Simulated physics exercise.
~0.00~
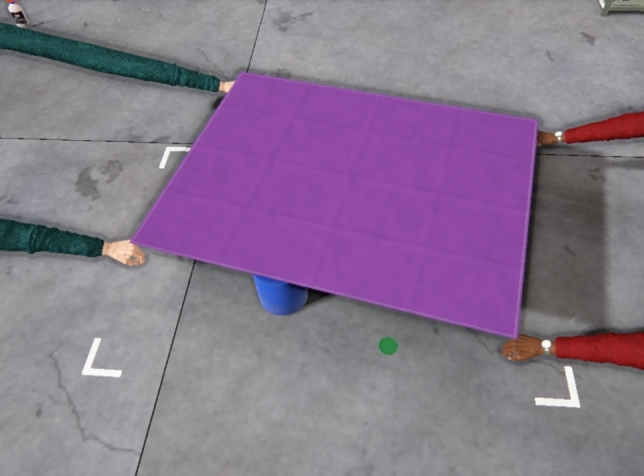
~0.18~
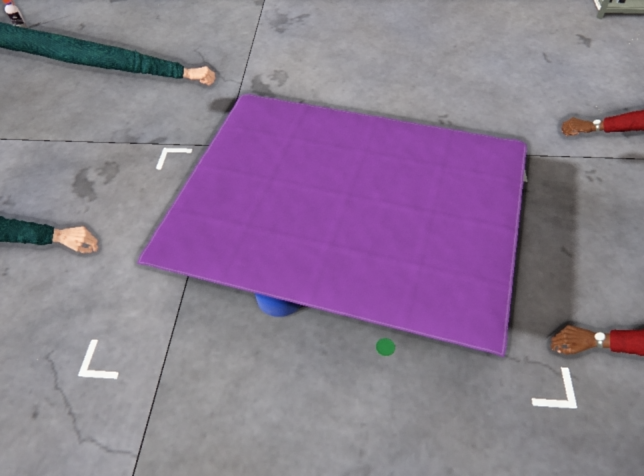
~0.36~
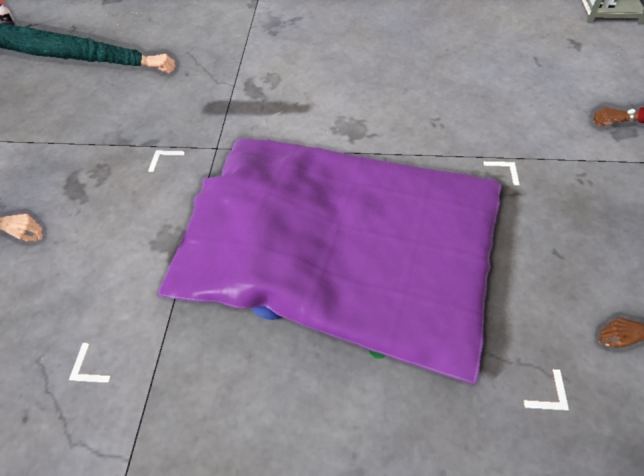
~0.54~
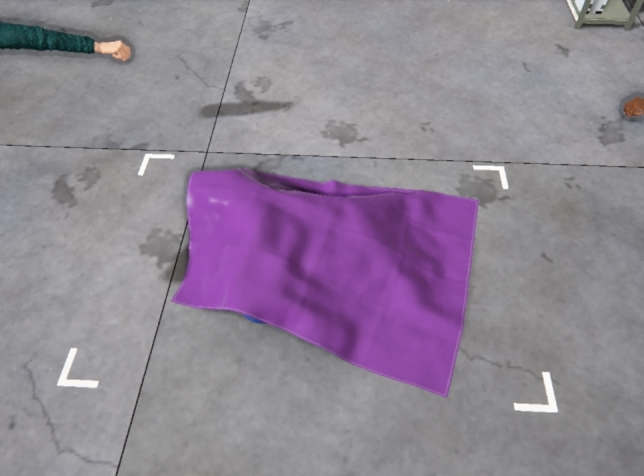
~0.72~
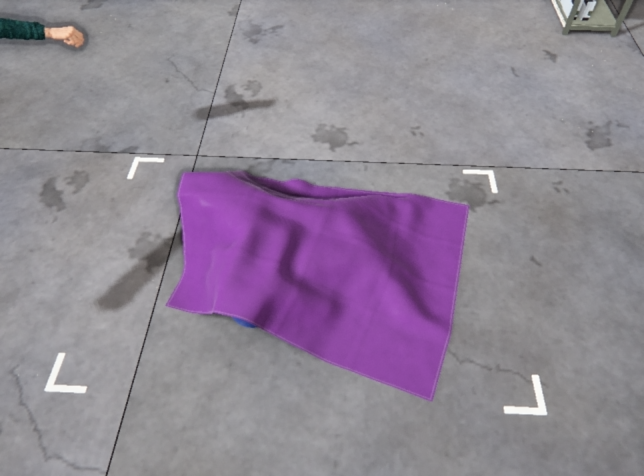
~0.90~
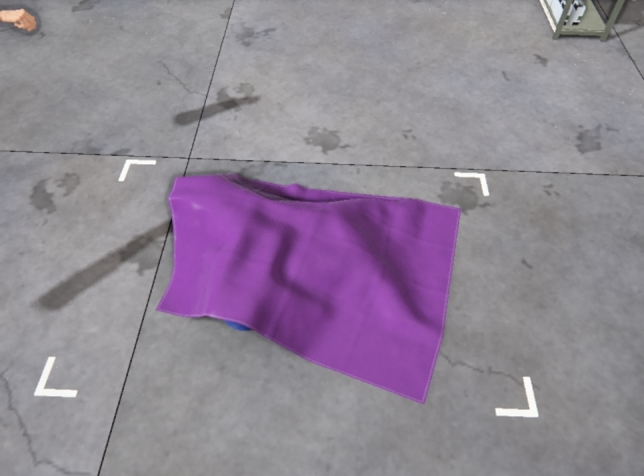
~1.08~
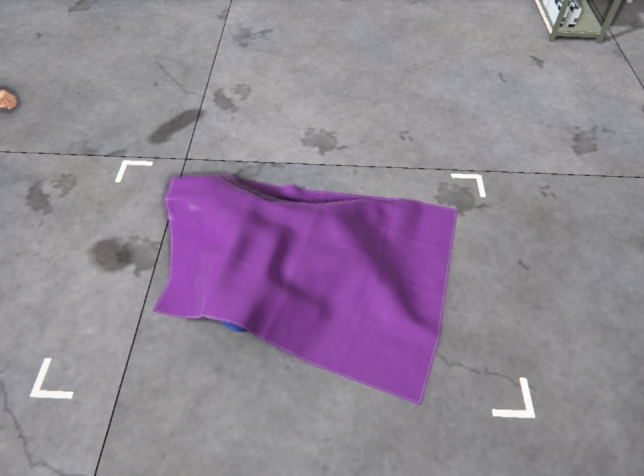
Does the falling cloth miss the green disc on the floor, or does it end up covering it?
The cloth ends up covering the green disc, which is out of sight beneath it once the cloth has settled.
